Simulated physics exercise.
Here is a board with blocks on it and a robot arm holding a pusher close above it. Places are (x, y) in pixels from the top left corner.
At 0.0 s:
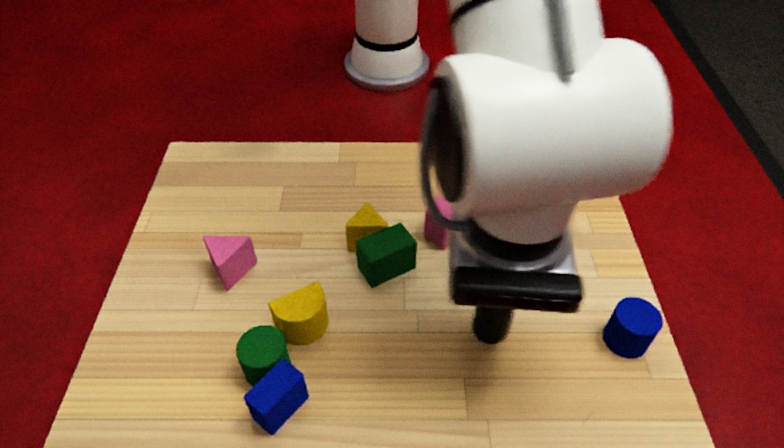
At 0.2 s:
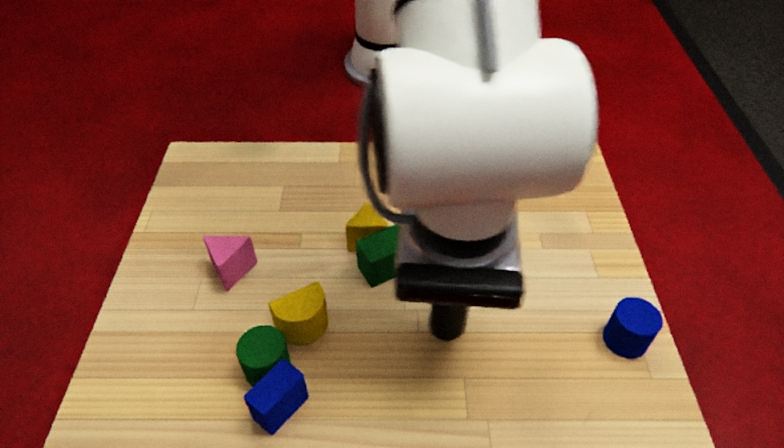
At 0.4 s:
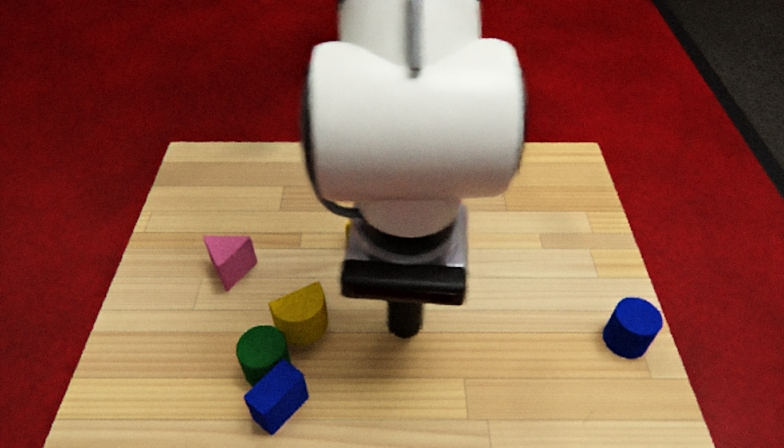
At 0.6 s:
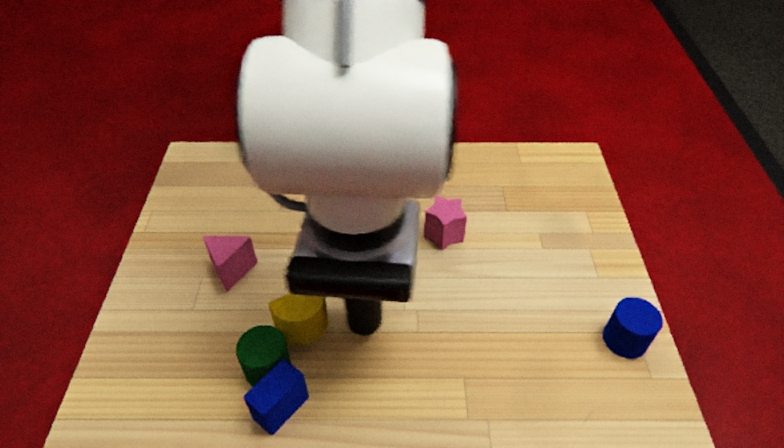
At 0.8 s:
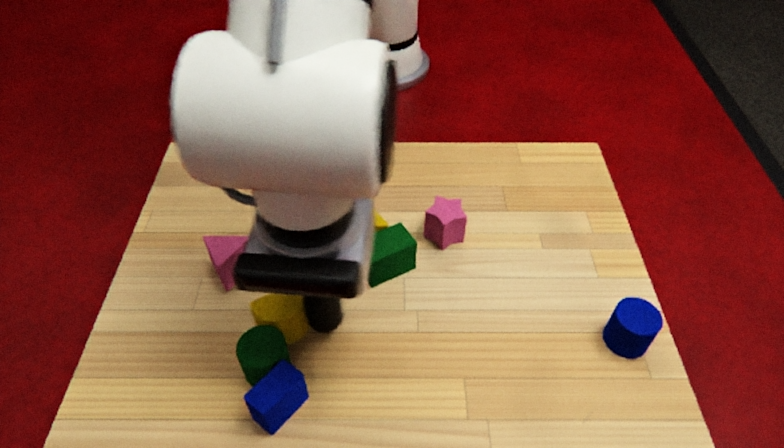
A white robot arm holding a dark pusher sweeps steadily from right to left, low over a light wooden board on a red surface, seen from above by a still camera. Pink, yellow, green and blue blocks lie mostly to the left, with a blue cylinder alone at the right. Near the end, the pusher nudges the yellow half-round block slightly left.
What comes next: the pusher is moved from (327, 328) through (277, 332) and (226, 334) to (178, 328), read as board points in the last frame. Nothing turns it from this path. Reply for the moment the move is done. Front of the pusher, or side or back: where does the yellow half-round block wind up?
By then it is in front of the pusher.
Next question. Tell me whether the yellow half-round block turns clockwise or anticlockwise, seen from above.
Clockwise, looking down.
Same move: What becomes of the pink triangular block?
That block stands still.
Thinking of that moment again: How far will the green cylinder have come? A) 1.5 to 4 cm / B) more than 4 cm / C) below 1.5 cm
It's C.
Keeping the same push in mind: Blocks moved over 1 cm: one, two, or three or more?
It will shift just one block.
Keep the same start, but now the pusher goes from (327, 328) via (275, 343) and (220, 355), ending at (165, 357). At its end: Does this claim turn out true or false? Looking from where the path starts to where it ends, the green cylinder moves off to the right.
The statement is incorrect.
The first path, step by step. One third of the way, pusher at (273, 323); yellow half-round block at (228, 303).
Two thirds of the way, pusher at (222, 325); yellow half-round block at (177, 300), turned 20° clockwise.
At the end, pusher at (174, 319); pink triangular block not moved; green cylinder not moved; yellow half-round block at (128, 294), turned 25° clockwise.
